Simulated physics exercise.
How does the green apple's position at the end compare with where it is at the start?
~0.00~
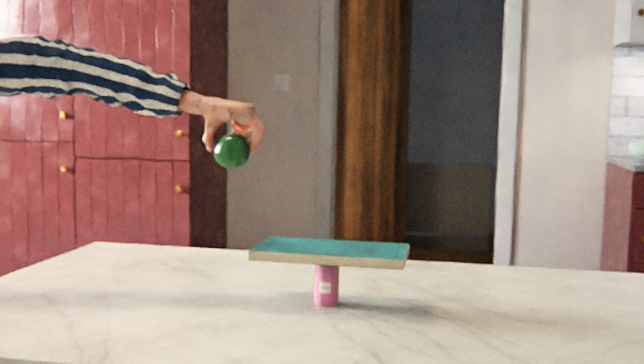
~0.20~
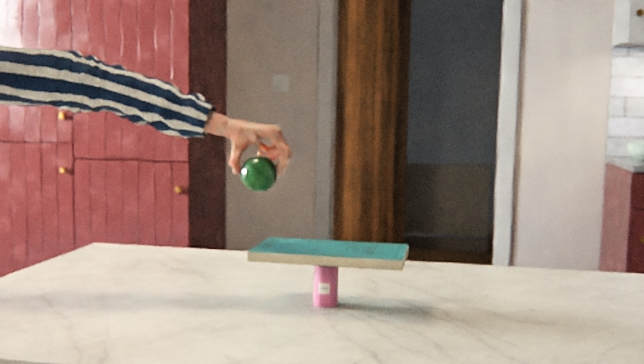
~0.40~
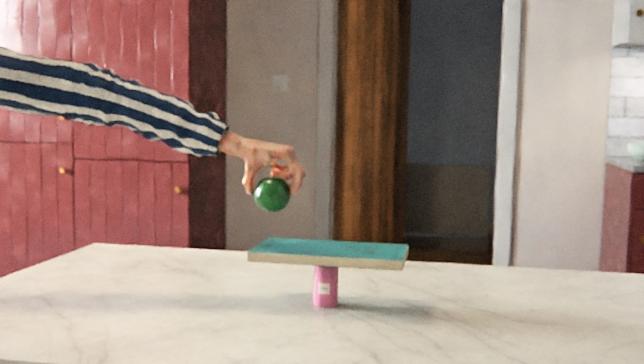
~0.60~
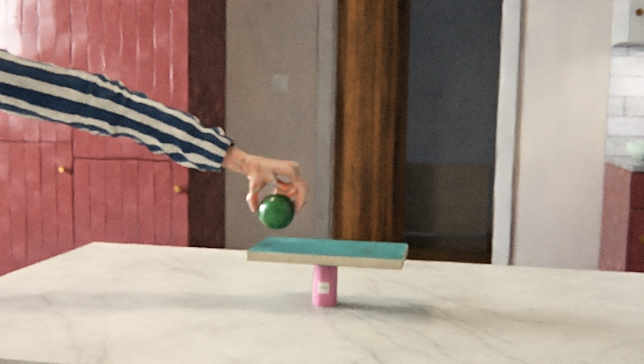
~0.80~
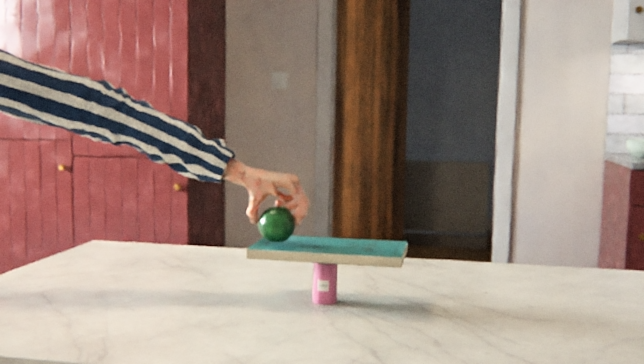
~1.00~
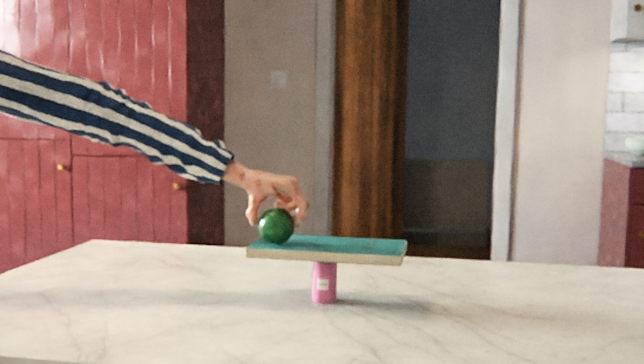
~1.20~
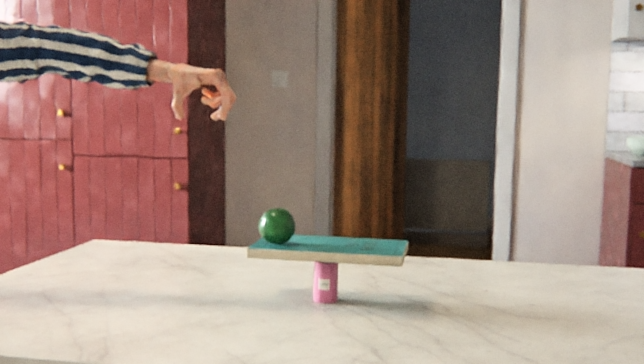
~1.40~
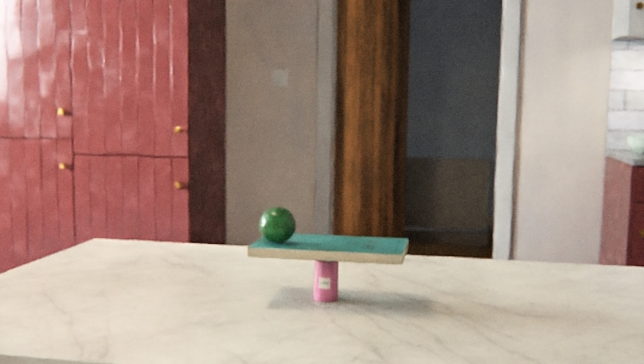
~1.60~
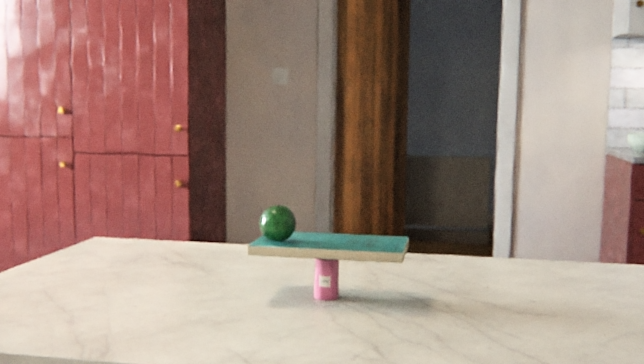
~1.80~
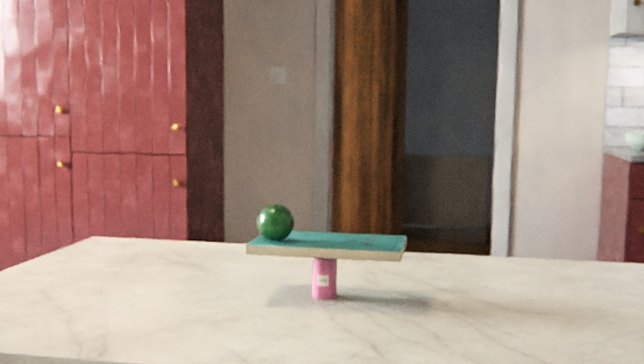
At the start the apple is held in the air above and to the left of the book, and by the end it is lower and further right, resting on the book's left end.
A turquoise book lies flat across an upright pink container on a pale marble table, seen from the side by a slightly swaying camera in a home with red cupboards on the left. A hand in a blue and white striped sleeve reaches in from the left, holding a round green apple above the table. It moves the apple right and down, then sets it on the left end of the book. The hand lets go and draws back out of view. The apple stays where it was placed, and the stack remains balanced.
